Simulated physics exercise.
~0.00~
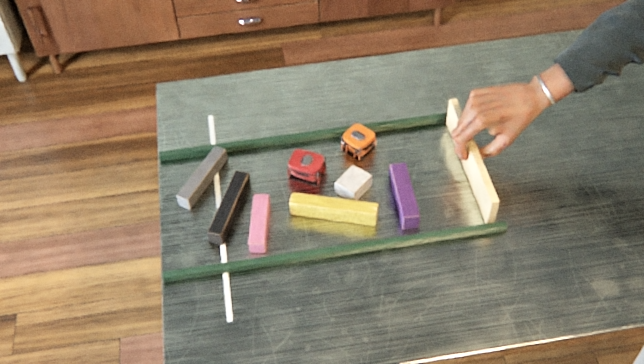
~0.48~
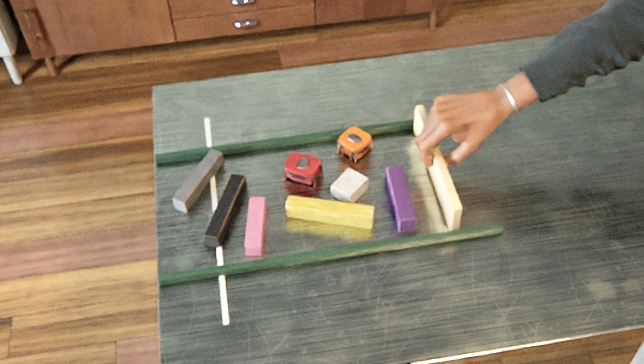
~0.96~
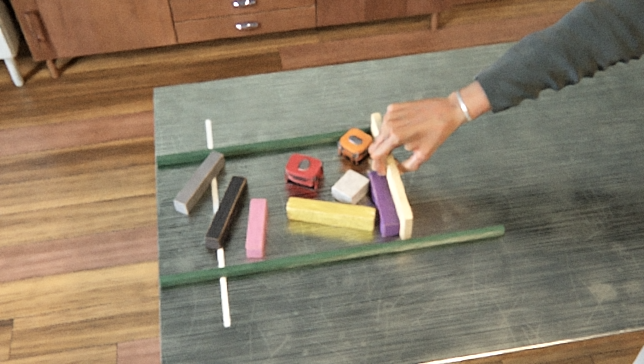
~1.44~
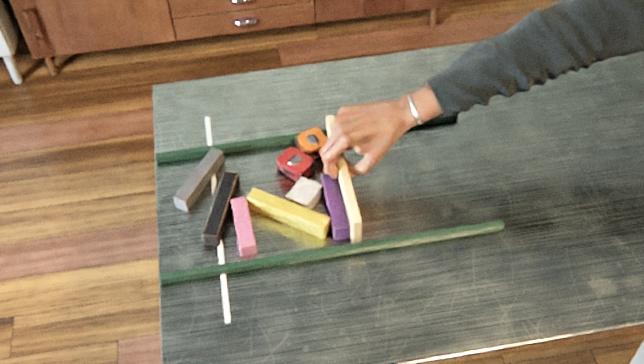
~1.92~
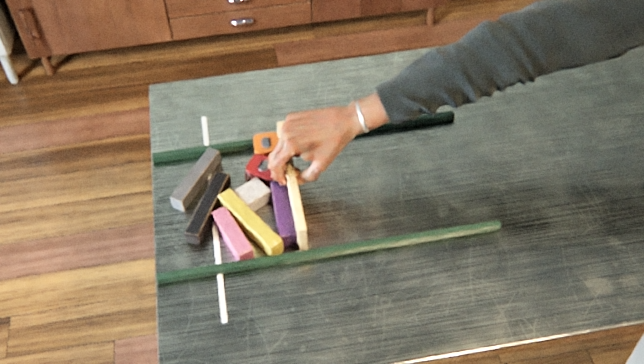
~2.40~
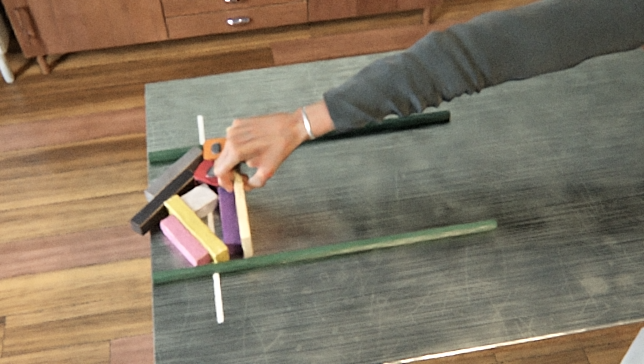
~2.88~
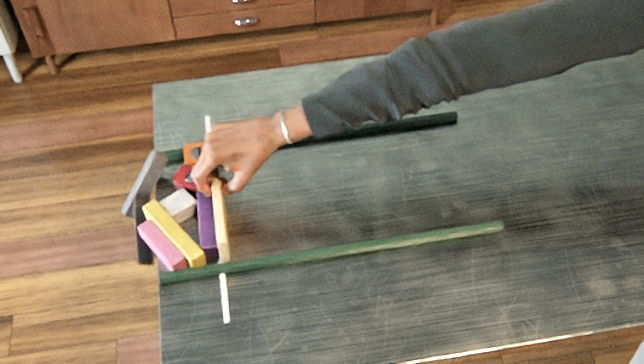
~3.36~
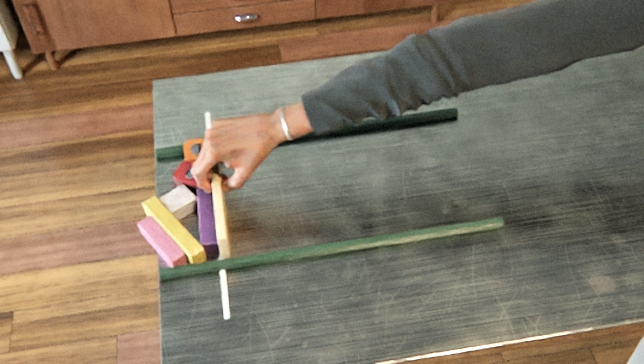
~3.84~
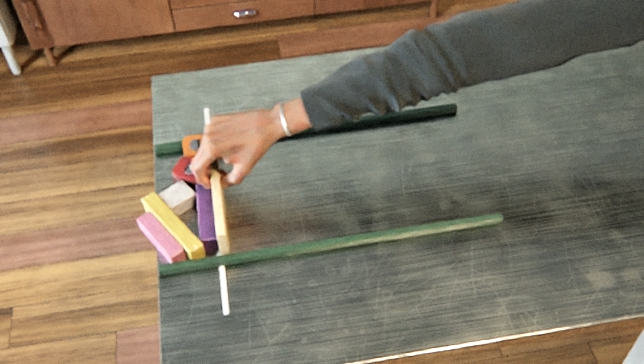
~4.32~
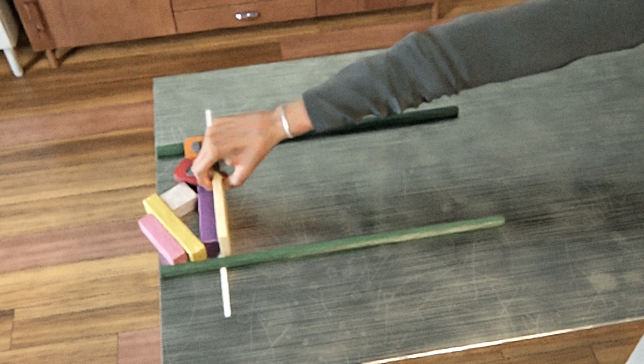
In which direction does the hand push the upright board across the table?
The hand pushes the board to the left, toward the tape line near the table's edge.
A hand pushes a board left, sweeping blocks along until the grey and black ones fall off.
